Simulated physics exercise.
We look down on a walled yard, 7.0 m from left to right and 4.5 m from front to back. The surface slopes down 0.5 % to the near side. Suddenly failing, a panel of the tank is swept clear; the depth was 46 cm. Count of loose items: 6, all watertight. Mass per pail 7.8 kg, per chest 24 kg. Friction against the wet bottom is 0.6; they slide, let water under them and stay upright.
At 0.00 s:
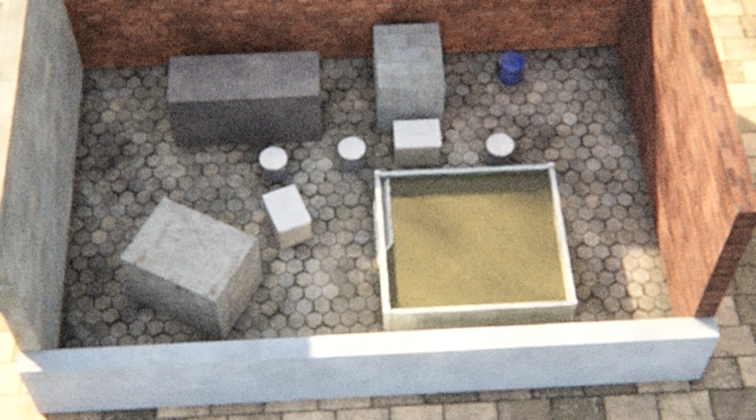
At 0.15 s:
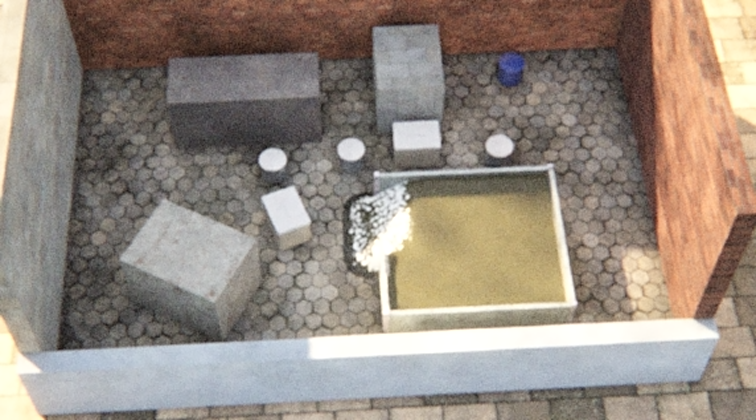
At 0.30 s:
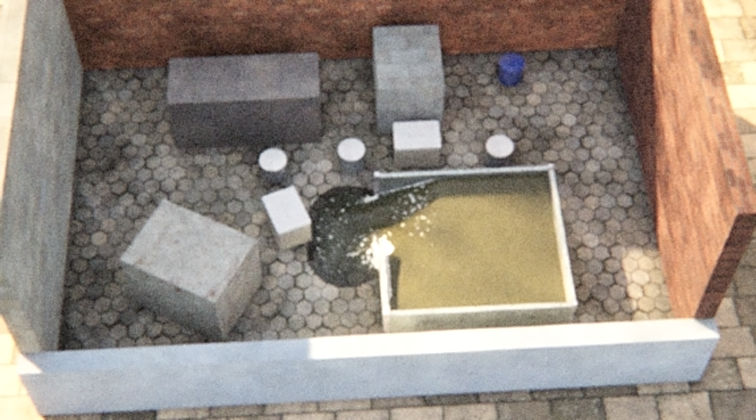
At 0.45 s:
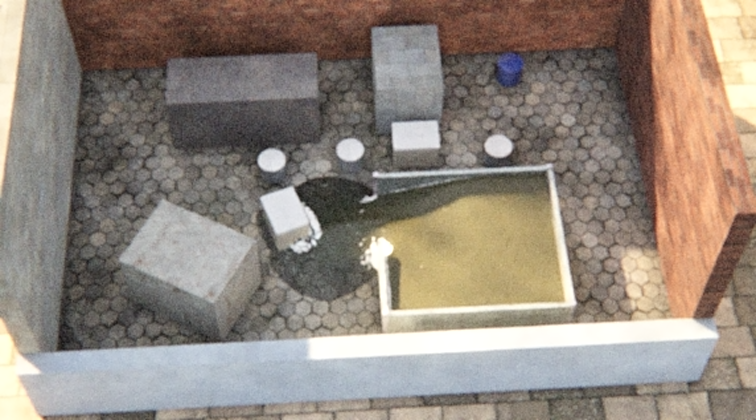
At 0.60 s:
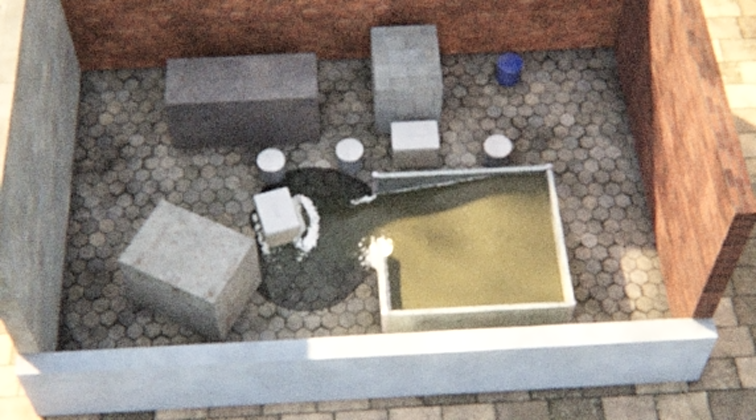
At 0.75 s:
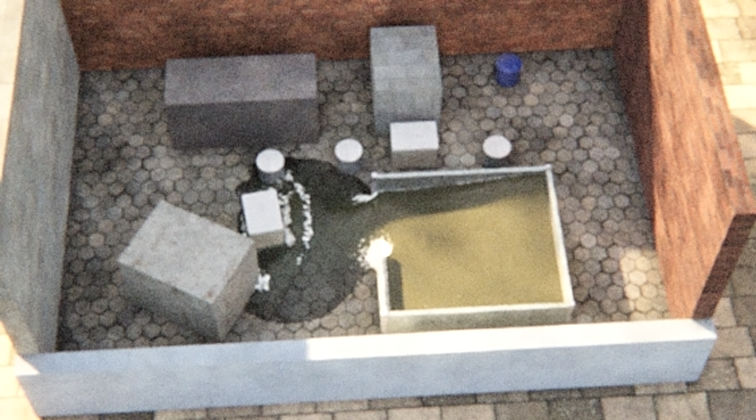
In a walled, paved yard, murky water burst through the left side of a low tank and spread in a dark, foaming pool across the paving, pushing a small pale block a short way left.
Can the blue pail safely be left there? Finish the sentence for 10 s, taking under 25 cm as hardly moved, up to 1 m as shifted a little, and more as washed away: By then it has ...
By then it has hardly moved.
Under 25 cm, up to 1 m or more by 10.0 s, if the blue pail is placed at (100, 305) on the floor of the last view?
Put there, it wanders off a long way.
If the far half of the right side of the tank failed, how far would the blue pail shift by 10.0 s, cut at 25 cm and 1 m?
If that happened, the blue pail winds up well away.
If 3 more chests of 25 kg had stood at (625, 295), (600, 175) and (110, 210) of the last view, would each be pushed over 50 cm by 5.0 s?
In sequence: Stays within; stays within; goes beyond.
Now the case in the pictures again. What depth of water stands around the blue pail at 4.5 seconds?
Roughly 0 cm deep.
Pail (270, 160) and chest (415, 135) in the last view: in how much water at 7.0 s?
Roughly 8 and 2 cm.
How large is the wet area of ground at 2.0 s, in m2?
Flooded: Near 11.5 m2.
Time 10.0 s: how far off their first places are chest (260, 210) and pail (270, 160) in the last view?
In turn: 200 cm, 120 cm.
After 2.0 s the blue pail is near (509, 63), 0.0 m from its start, aground; 0 afloat.
After 4.5 s the blue pail is near (509, 63), 0.0 m from its start, aground; 0 afloat.
After 7.0 s the blue pail is near (509, 63), 0.0 m from its start, aground; 1 afloat.
After 10.0 s the blue pail is near (509, 63), 0.0 m from its start, aground; 0 afloat.
